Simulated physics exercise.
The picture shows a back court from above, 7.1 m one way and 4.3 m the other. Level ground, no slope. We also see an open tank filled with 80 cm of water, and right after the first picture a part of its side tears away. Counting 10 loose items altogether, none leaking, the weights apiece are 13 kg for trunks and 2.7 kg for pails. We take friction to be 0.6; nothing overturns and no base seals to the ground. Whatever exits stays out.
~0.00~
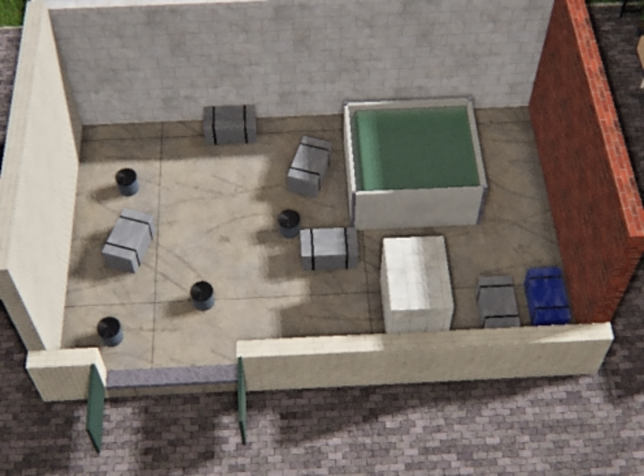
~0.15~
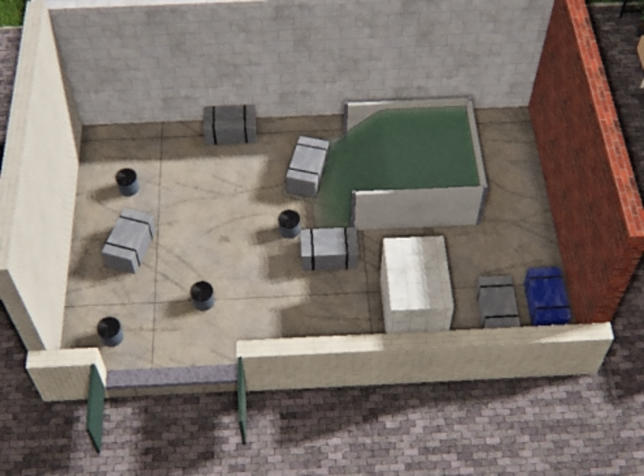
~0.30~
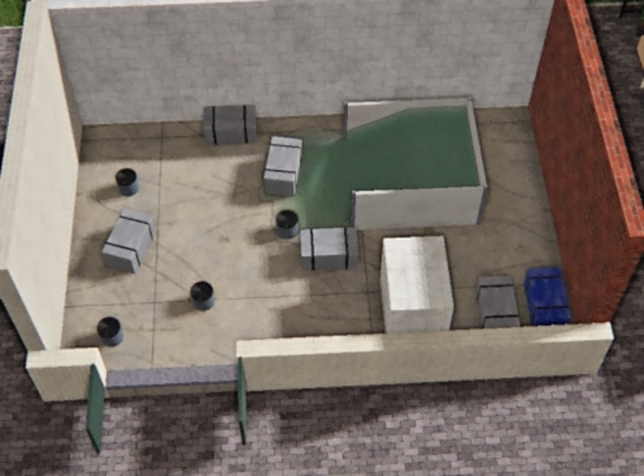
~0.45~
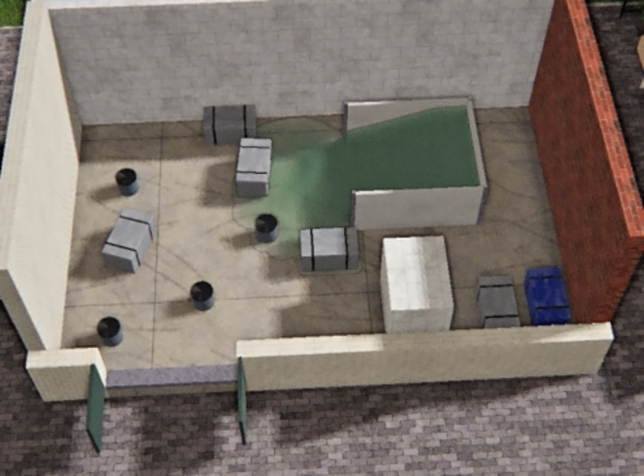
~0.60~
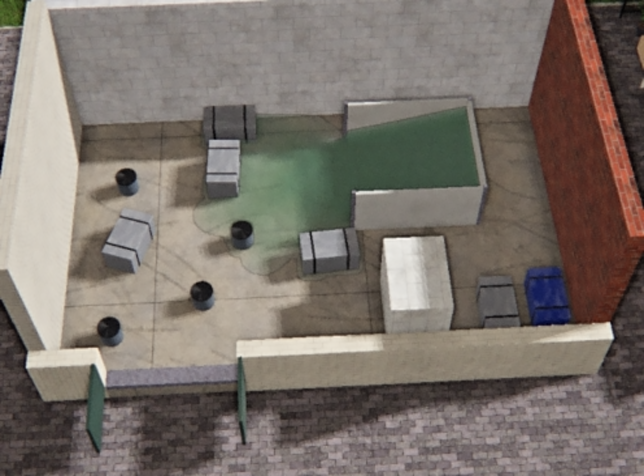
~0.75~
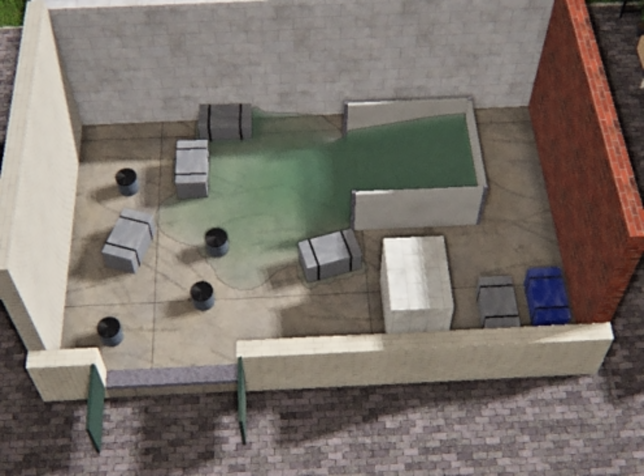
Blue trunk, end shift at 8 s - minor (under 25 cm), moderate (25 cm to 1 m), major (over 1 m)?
It stays nearly in place.
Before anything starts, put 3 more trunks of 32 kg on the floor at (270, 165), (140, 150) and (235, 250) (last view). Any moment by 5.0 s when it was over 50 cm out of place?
Taking them in the order given: Exceeds it, exceeds it and exceeds it.
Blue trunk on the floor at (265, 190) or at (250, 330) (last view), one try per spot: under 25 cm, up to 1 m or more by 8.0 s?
From the first spot it goes a long way, and from the second it goes a long way.
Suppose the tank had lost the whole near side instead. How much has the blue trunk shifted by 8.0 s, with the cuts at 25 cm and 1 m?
The blue trunk is swept away.
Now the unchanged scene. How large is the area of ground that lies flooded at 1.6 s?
My estimate is roughly 18 m2.
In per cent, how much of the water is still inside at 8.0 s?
Around 70 % of the water.
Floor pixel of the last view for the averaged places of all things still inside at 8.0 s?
It sits at about (373, 292).
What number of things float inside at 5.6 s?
The count is 4.
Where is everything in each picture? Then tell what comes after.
In the first frame, the blue trunk at (549, 292), on the bottom; 2.7 m2 under water; 0 of 10 have shifted.
In the second frame, the blue trunk at (549, 292), on the bottom; water covers 3.6 m2; 0 of 10 have shifted.
In the third frame, the blue trunk at (549, 292), on the bottom; 4.8 m2 under water; 1 of 10 have shifted.
In the fourth frame, the blue trunk at (549, 292), on the bottom; water covers 6.3 m2; 2 of 10 have shifted.
In the fifth frame, the blue trunk at (549, 292), on the bottom; water covers 8.0 m2; 2 of 10 have shifted.
In the sixth frame, the blue trunk at (549, 292) rests on the ground; water covers 9.7 m2; 4 of 10 have shifted.
After 1.6 s the blue trunk is near (549, 292), 0.0 m from its start, aground; 0 of 10 are out; 5 afloat.
After 3.6 s the blue trunk is near (549, 292), 0.0 m from its start, aground; 2 of 10 are out; 5 afloat.
After 5.6 s the blue trunk is near (549, 292), 0.0 m from its start, aground; 3 of 10 are out; 4 afloat.
After 8.0 s the blue trunk is near (549, 292), 0.0 m from its start, aground; 4 of 10 are out; 4 afloat.
